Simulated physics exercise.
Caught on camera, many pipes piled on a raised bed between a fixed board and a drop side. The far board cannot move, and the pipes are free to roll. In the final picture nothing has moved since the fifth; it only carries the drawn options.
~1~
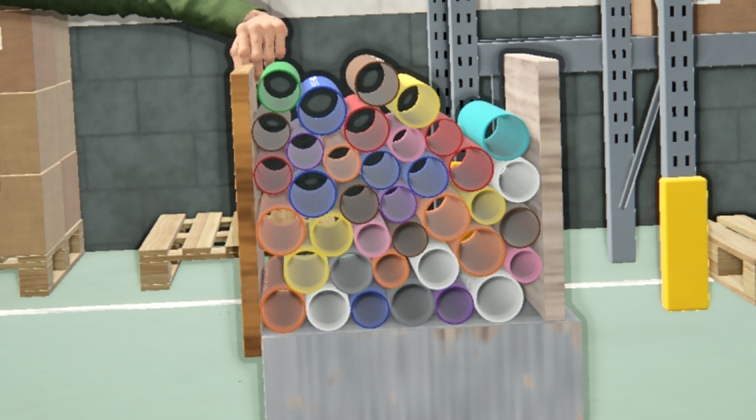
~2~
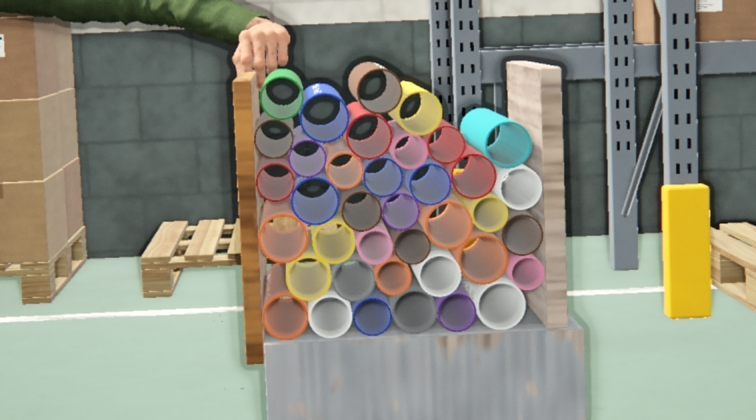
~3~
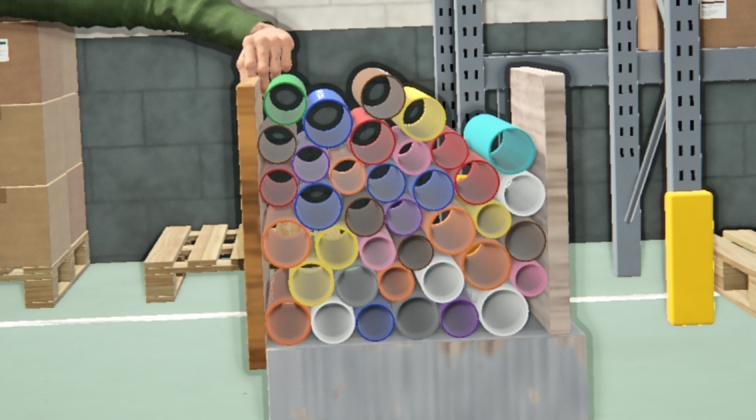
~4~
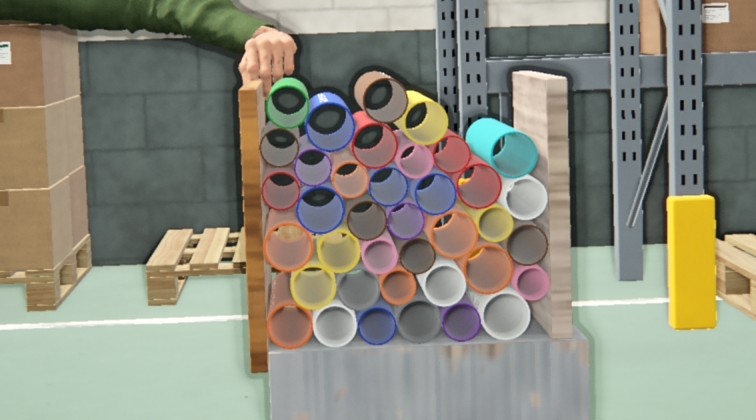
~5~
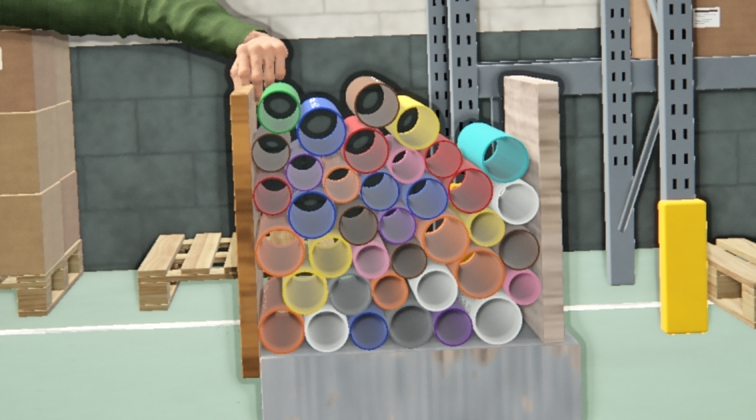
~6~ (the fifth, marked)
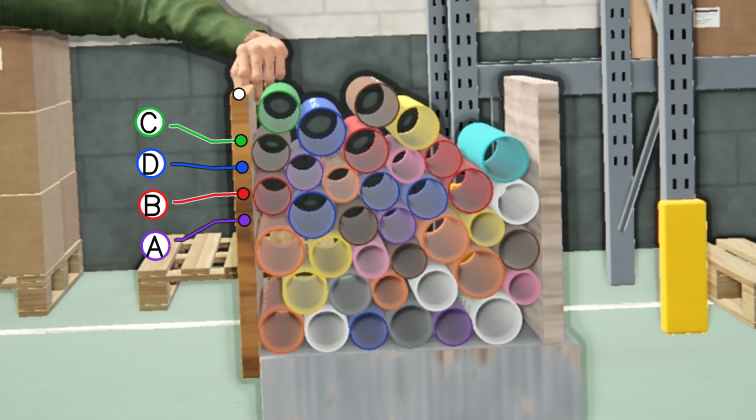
At the start, a hand in a green sleeve grips the top of the left wooden board beside a stack of colourful pipes on a grey block. The whole scene shifts slightly down and right, then back left, while the pipes keep their arrangement between the boards and the hand stays in place.
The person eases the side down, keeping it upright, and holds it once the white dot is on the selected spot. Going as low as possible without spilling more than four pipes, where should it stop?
Down to A.
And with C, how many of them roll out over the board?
It comes to none.
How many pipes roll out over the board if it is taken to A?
It comes to two.
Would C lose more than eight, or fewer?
It loses fewer than eight.
On the marked copy, A at (245, 220); B at (243, 194); C at (241, 140); D at (242, 167); the white dot at (239, 94).
With A. Early on, top of the board (251, 153).
Further on, top of the board (253, 218).
At the end, top of the board (253, 219), two out over the board.
As for the rest, B two out over the board; C none out over the board; D none out over the board.
